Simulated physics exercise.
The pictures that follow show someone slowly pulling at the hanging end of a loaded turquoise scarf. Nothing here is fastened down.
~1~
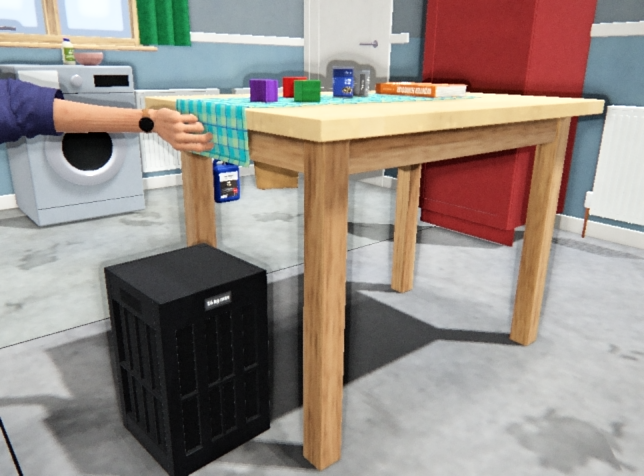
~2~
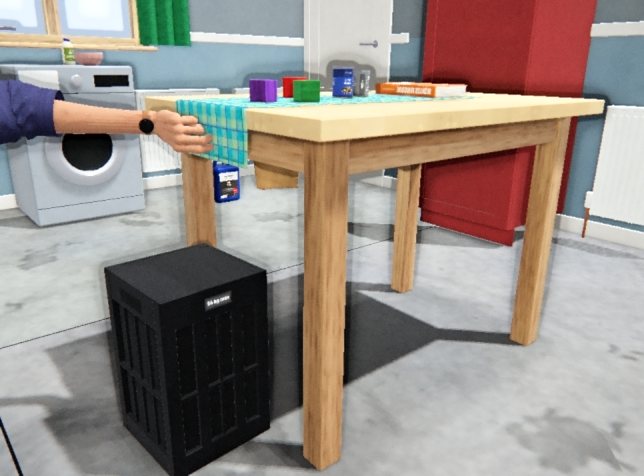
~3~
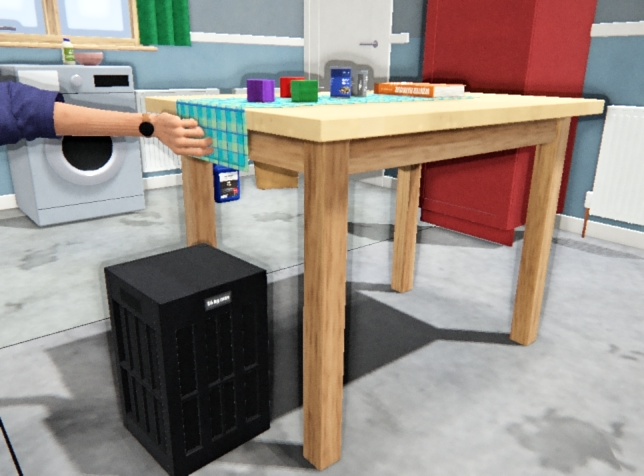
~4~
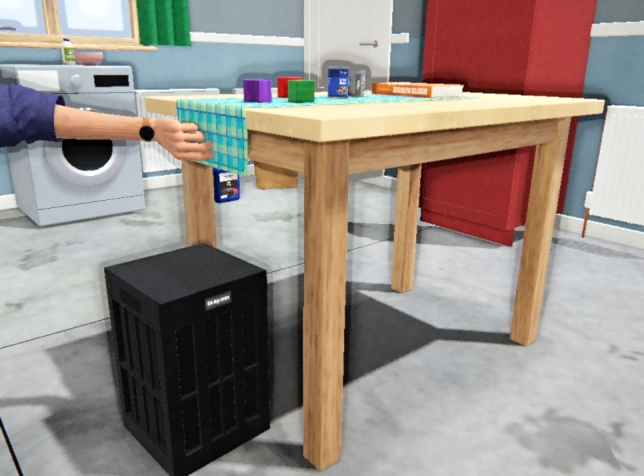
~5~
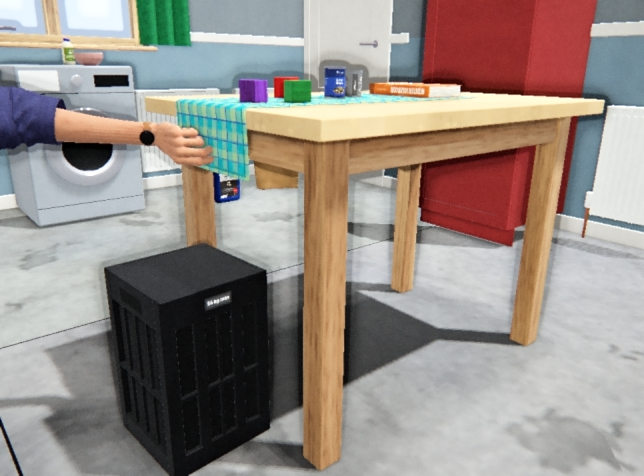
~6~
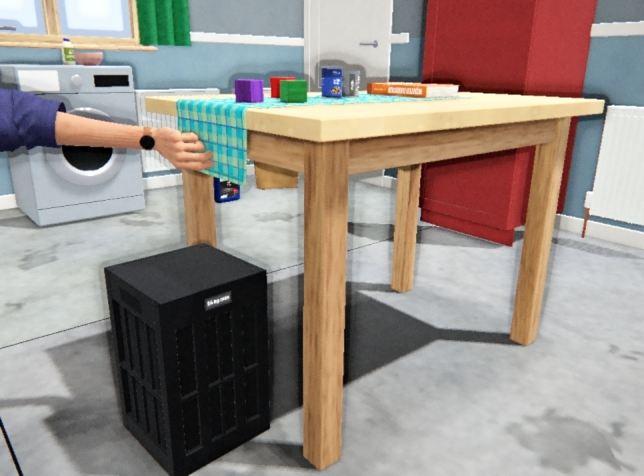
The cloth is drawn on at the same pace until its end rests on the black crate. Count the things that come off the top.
Two of them.
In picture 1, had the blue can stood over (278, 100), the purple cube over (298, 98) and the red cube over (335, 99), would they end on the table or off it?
As for the blue can, it tips off; the purple cube stays where it is; the red cube stays where it is.
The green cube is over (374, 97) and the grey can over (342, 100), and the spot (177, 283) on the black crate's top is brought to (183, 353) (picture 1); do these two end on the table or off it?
As for the green cube, it stays in place; as for the grey can, it leaves the top.
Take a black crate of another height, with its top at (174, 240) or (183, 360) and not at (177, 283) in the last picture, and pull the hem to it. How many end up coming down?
Going over the edge would be 1 and 4.
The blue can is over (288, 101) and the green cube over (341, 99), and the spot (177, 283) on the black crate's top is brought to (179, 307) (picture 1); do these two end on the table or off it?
Outcome: Blue can is gone; green cube keeps its perch.
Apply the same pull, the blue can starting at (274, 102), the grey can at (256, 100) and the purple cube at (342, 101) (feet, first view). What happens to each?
The blue can ends up off; the grey can ends up off; the purple cube stays put.
A little later, hem near (212, 221); purple cube gone.
Next, hem on the crate; purple cube and green cube gone.
When it is over, hem on the crate; purple cube and green cube gone. Over the edge go two.
